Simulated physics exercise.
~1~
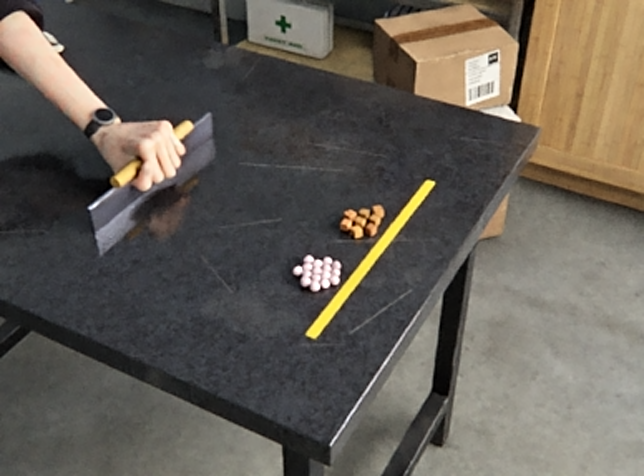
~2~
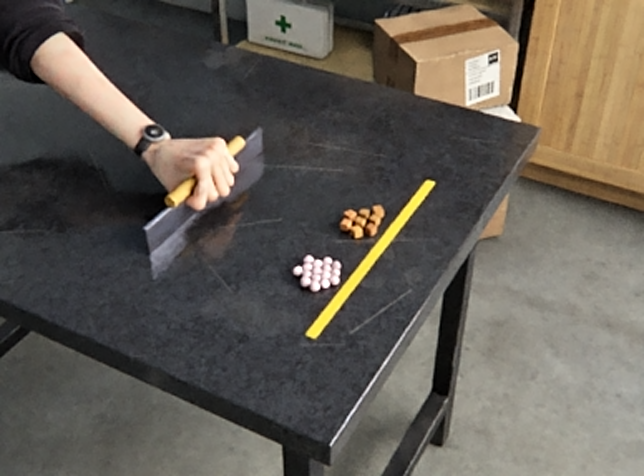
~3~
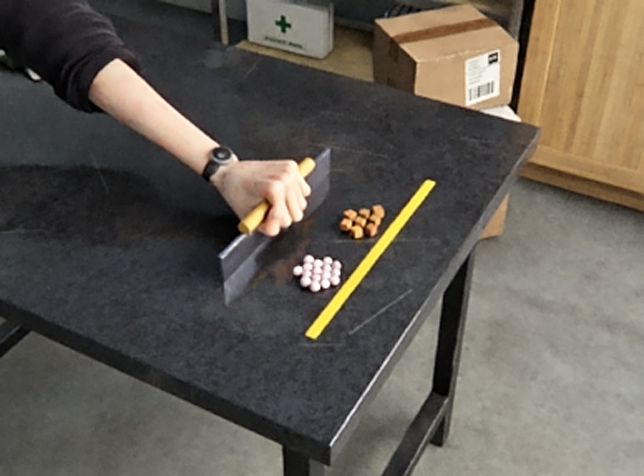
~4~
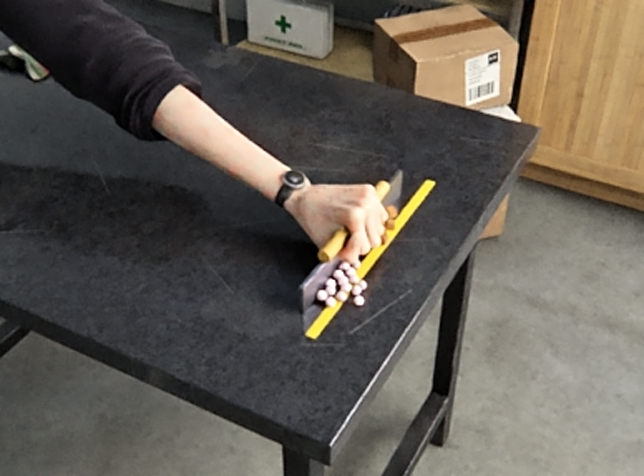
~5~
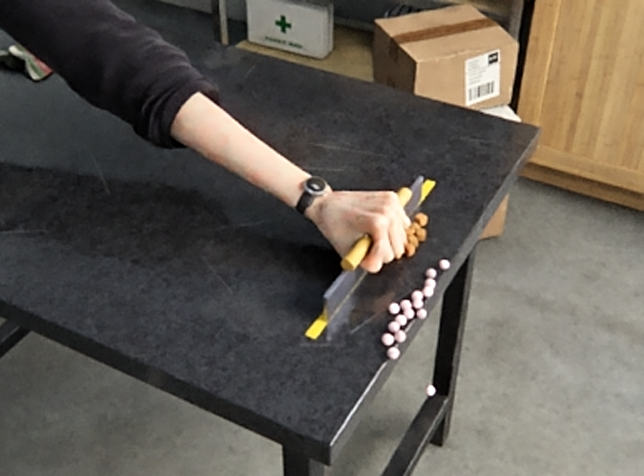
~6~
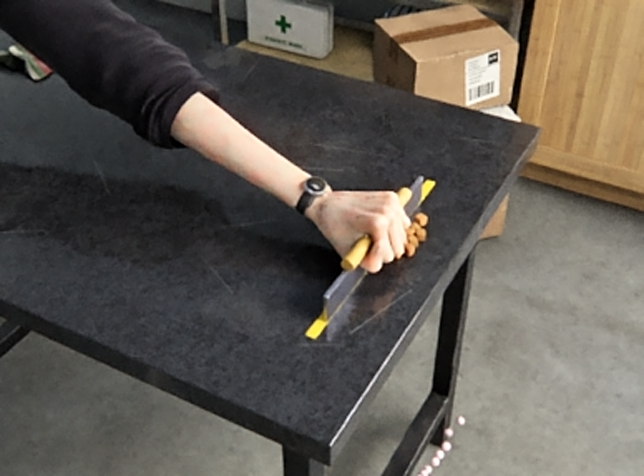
The clip opens on a dark, scratched tabletop where a hand wearing a watch holds a wide scraper by its yellow handle, with a small cluster of pale pink balls and another of orange-brown pieces resting near a strip of yellow tape. The hand slides the scraper right, towards both clusters, which stay still at first. The blade then reaches them and pushes them across the tape, where it stops. The pink balls roll on, spread out and begin dropping over the edge. Finally, all the pink ones have fallen off, while the brown pieces remain on the table beside the motionless hand.
